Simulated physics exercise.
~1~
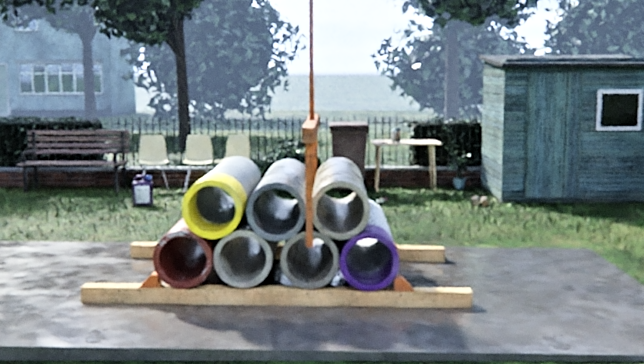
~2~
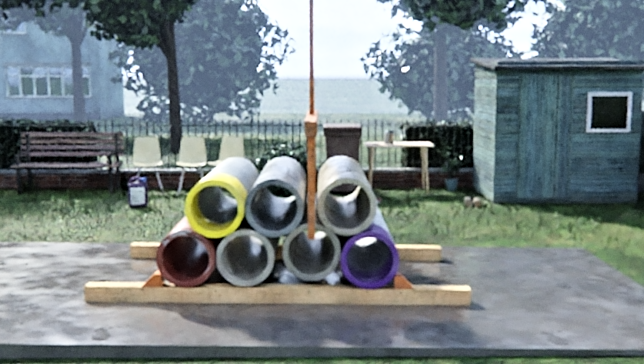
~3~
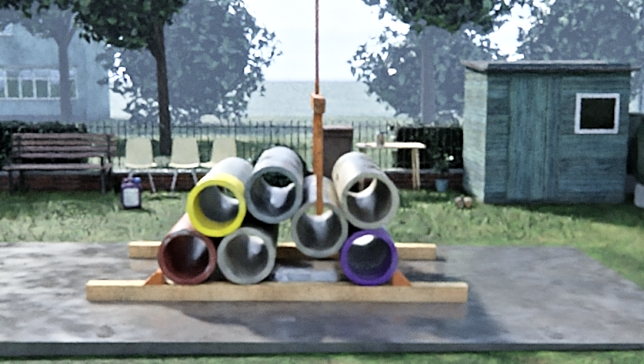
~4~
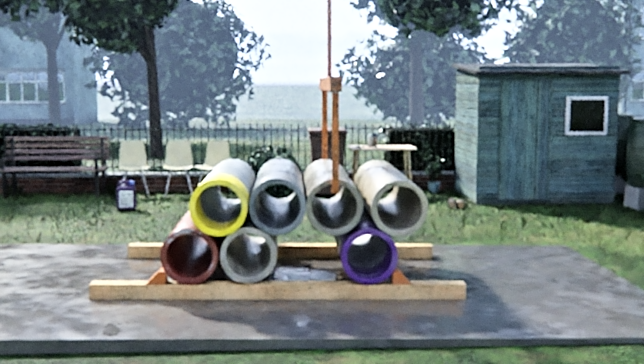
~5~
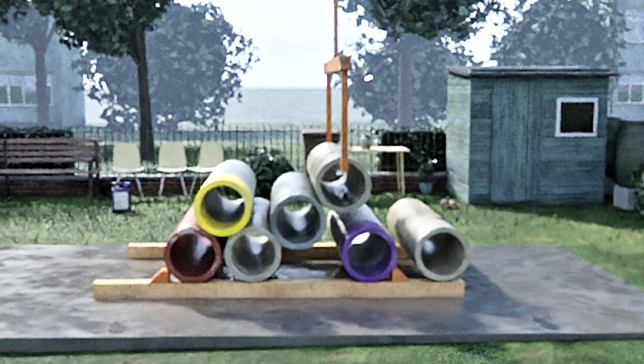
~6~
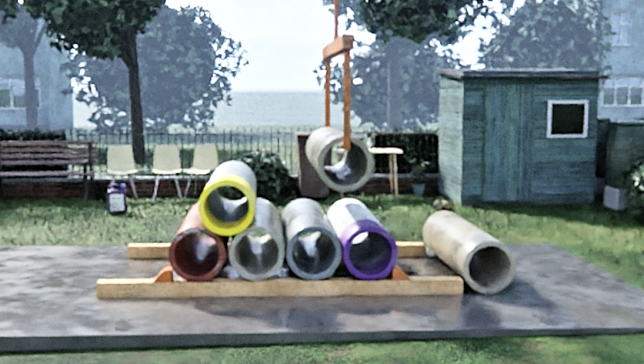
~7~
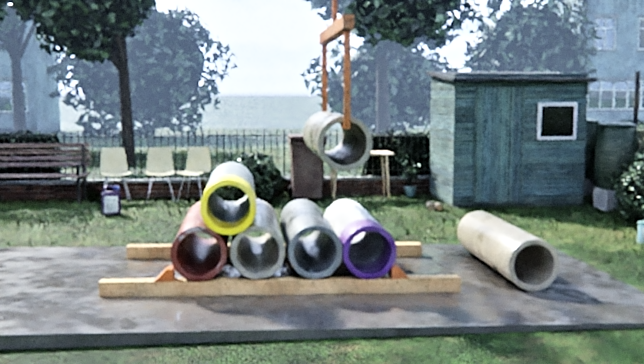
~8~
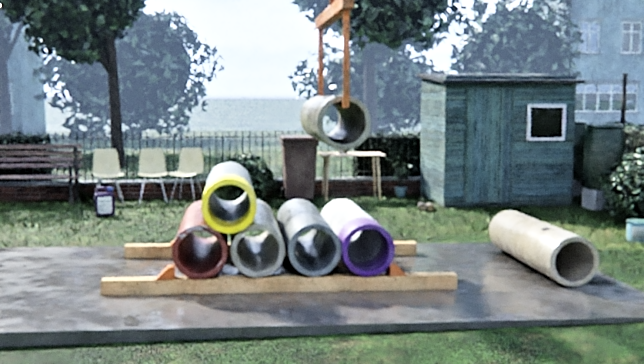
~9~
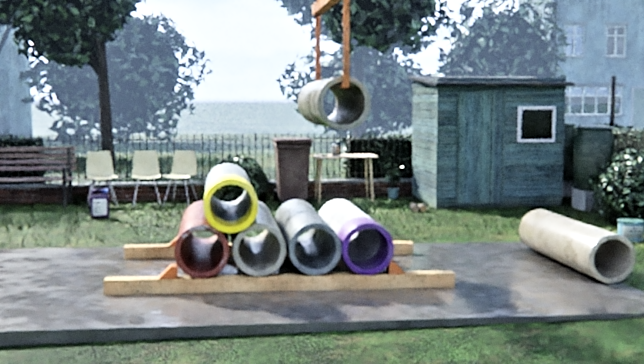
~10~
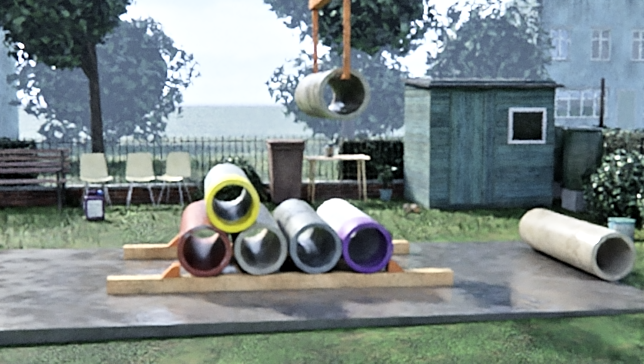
Stack of concrete pipes shifting as a hoist lifts one from the bottom row, another rolling off right, yellow and purple staying.
